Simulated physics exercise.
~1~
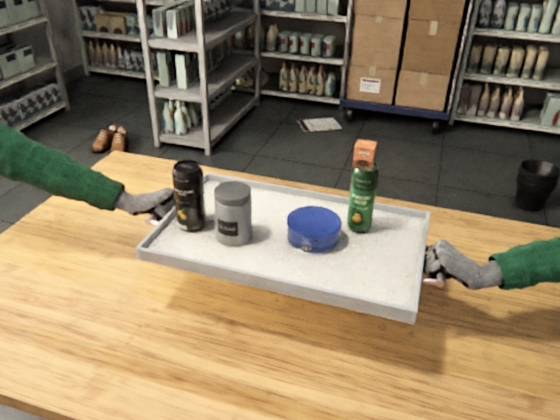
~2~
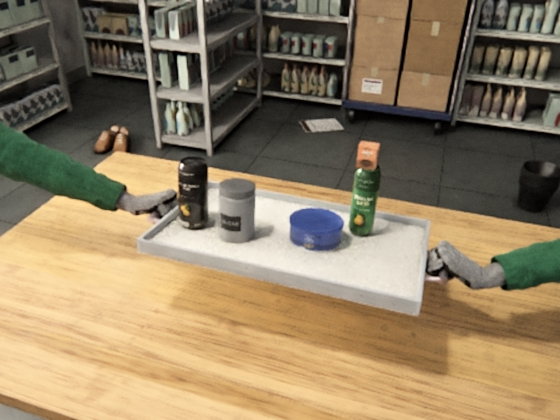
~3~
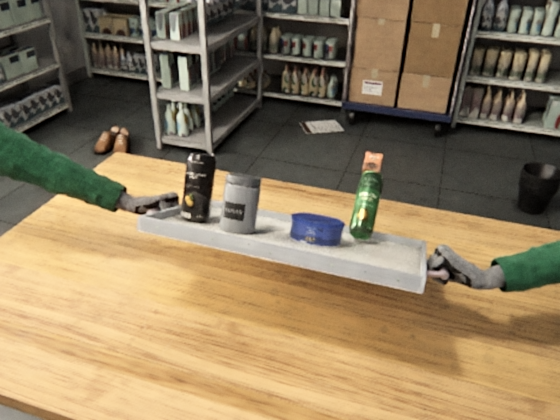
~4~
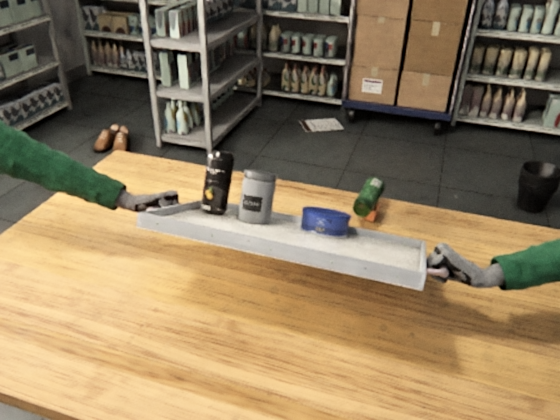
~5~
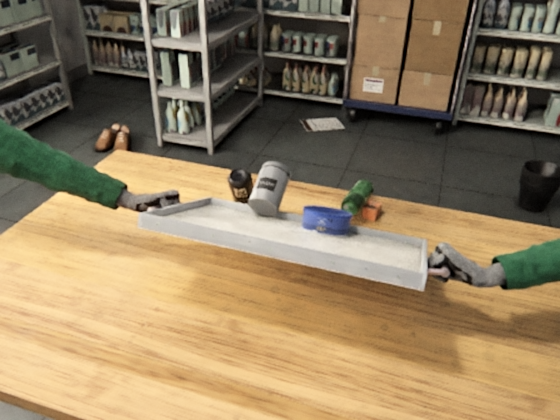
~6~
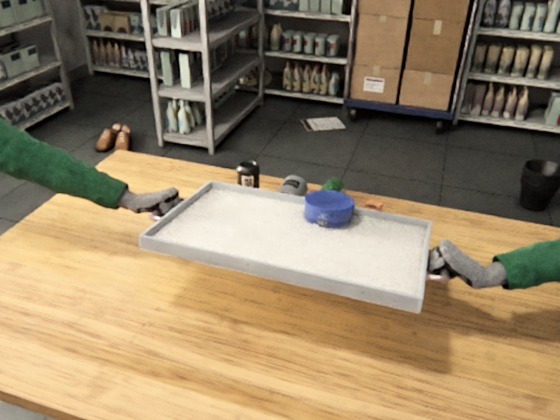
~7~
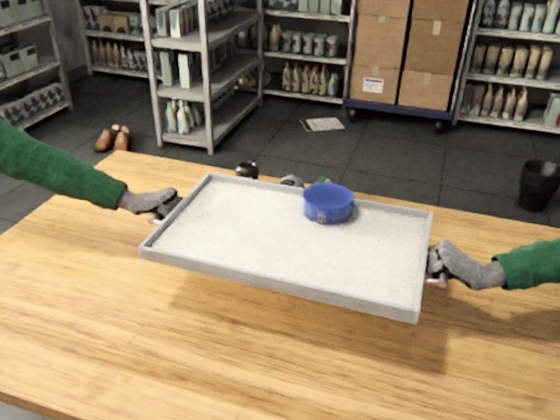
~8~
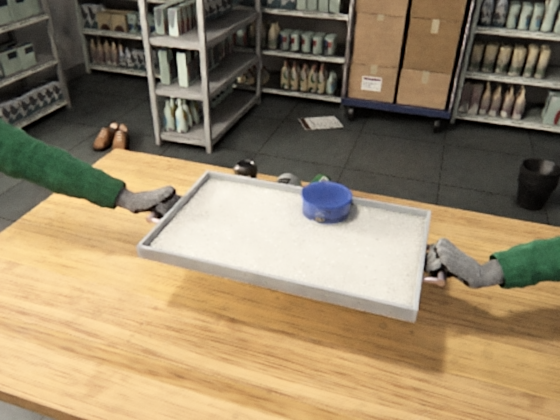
The clip shows two gloved hands tilting a tray far side down above a wooden table, sending a green can with an orange carton, then a black can and grey jar, off the far edge, before levelling it with only the blue tub left, resting near that edge.
